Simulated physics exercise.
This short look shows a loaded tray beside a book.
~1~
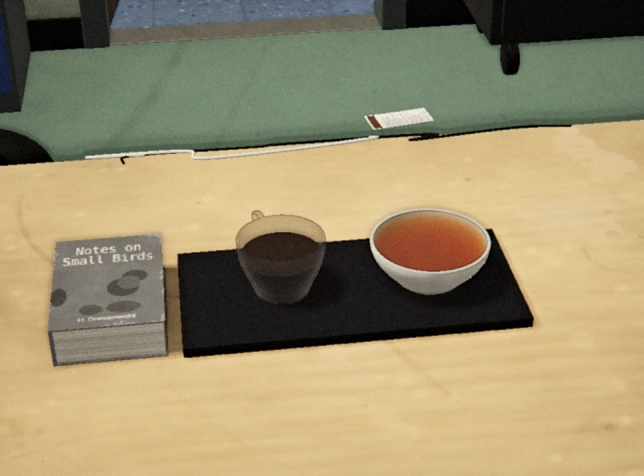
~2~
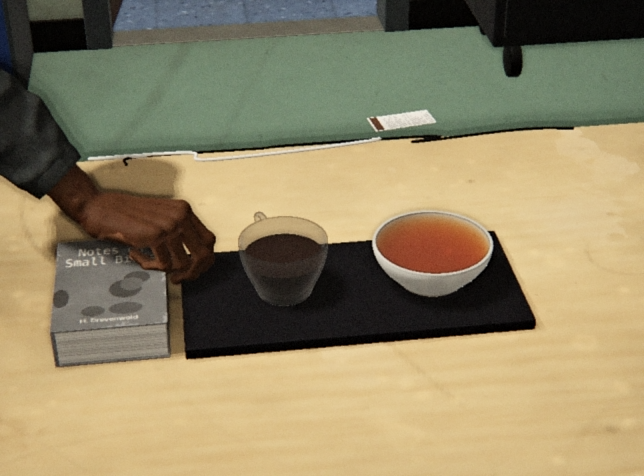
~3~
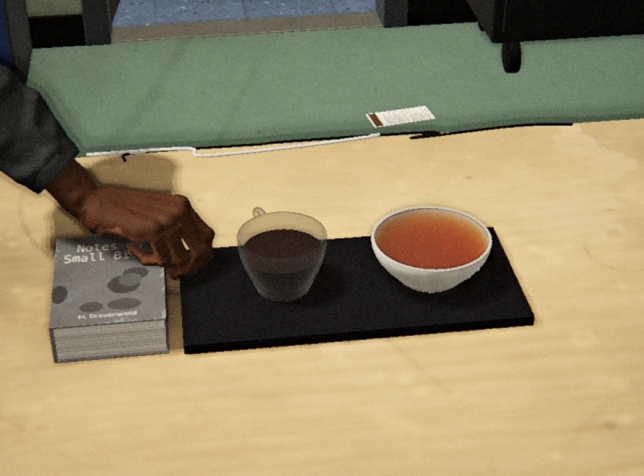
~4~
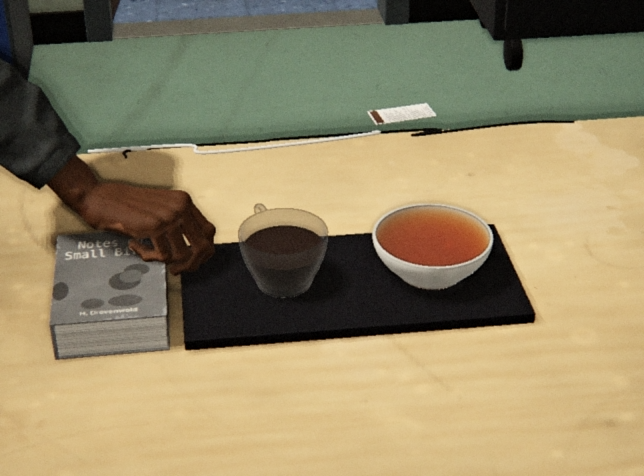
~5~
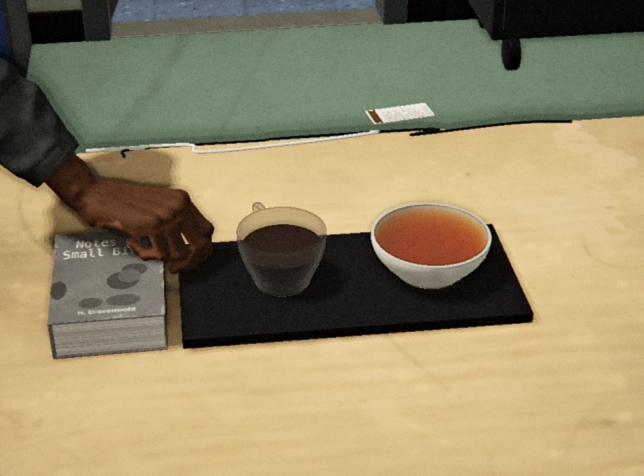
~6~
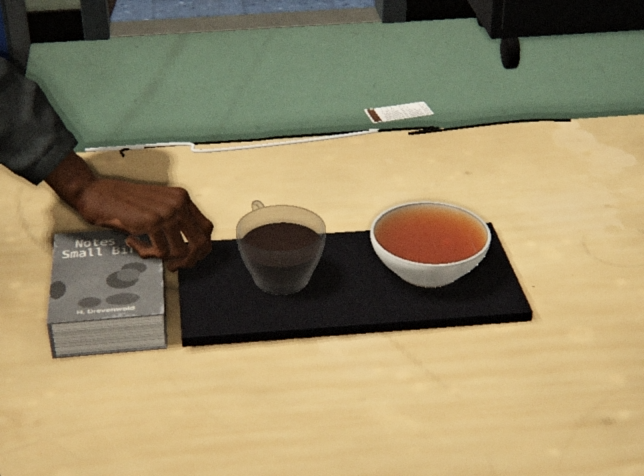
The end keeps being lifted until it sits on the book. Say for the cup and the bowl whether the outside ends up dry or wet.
Result: Cup: I expect no loss from it; bowl: I expect some loss from it.
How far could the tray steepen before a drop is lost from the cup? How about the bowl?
They'd go at something like 30 degrees and 2 degrees respectively.
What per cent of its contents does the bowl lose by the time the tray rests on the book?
22 %.
Next, the tray slopes by about 4°; cup, its rim is dry; bowl, it has slopped over.
After that, the tray slopes by about 9°; cup, its rim is dry; bowl, it has slopped over.
Finally, the tray slopes by about 8°, resting on the book; cup, its rim is dry; bowl, it has slopped over.
